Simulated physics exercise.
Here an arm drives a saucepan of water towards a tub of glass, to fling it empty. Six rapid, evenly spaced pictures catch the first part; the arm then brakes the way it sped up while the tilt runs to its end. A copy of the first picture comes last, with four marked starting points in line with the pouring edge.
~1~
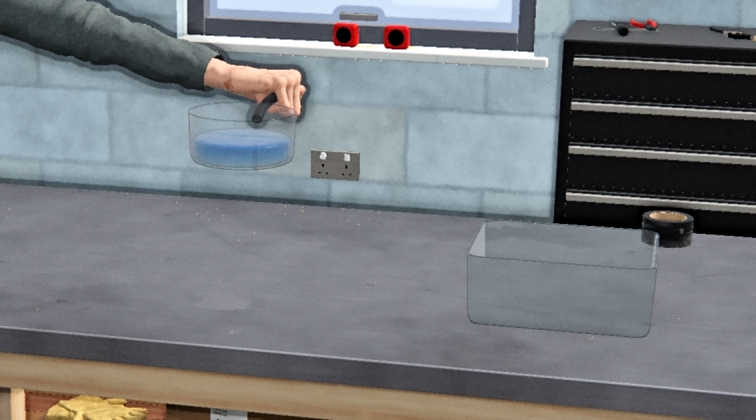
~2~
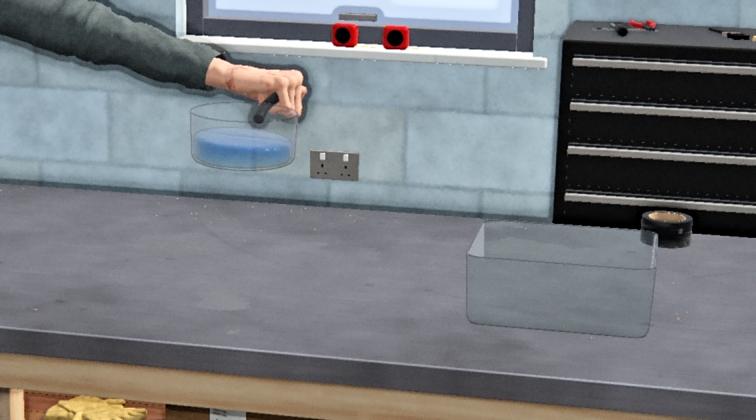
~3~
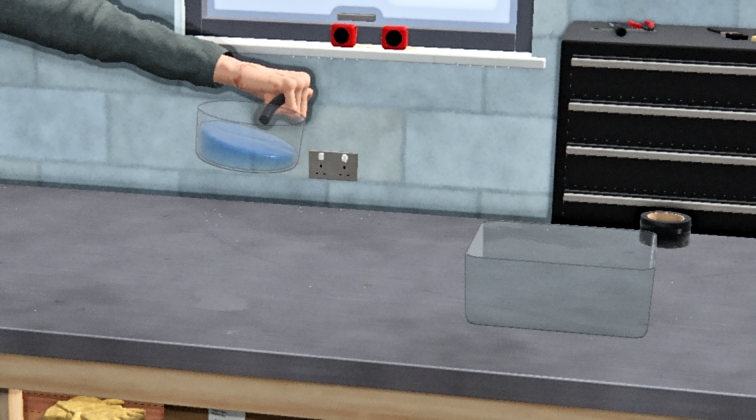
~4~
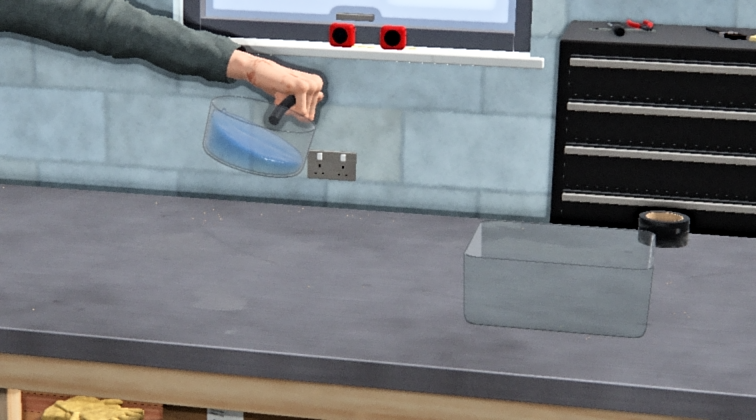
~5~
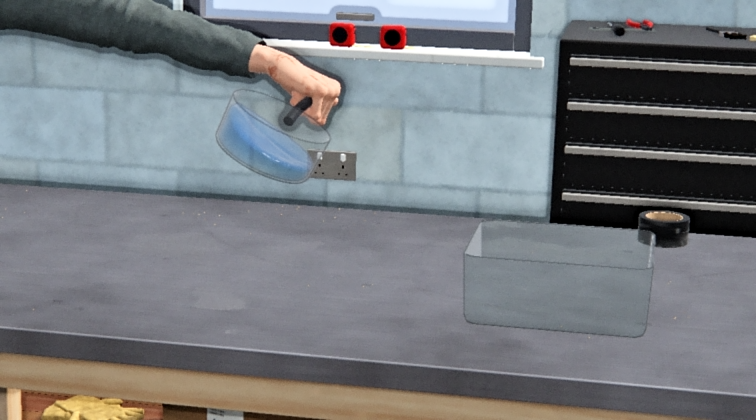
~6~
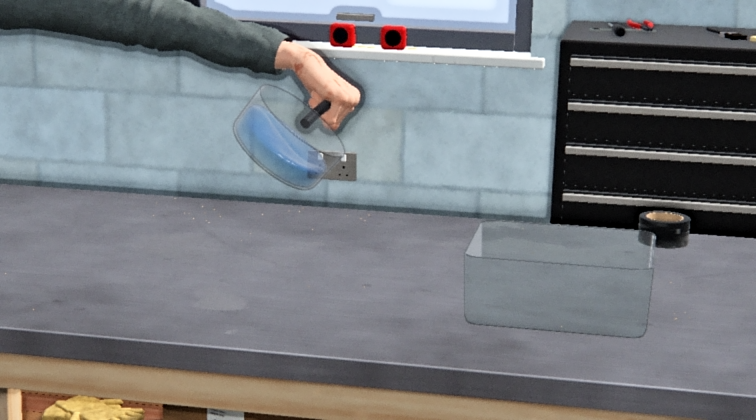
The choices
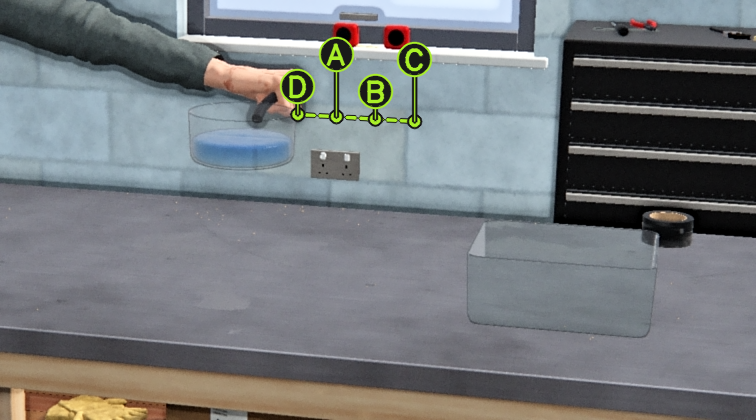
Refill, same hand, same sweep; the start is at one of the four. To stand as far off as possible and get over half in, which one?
Take A.
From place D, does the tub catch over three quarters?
No, less.
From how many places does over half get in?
Three.
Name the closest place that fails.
The answer is D.
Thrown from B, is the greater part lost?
No.
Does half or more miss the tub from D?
Yes, it does.
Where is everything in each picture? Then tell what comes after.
Upright, lip at (292, 114); tub from (467, 322) to (650, 337); nothing has left yet.
Upright, lip at (294, 115); nothing has left yet.
Tipped about 6°, lip at (302, 120); nothing has left yet.
Tipped about 14°, lip at (313, 129); nothing has left yet.
Tipped about 25°, lip at (328, 140); nothing has left yet.
Tipped about 38°, lip at (342, 154); nothing has left yet.
On the marked copy, A at (336, 116); B at (375, 119); C at (414, 121); D at (297, 114).
For place A, about 64 % lands in the tub, 21 % falls short and 14 % goes beside or beyond.
For place B, about 78 % lands in the tub, 5 % falls short and 17 % goes beside or beyond.
For place C, about 91 % lands in the tub, 7 % falls short.
For place D, about 23 % lands in the tub, 72 % falls short and 5 % goes beside or beyond.
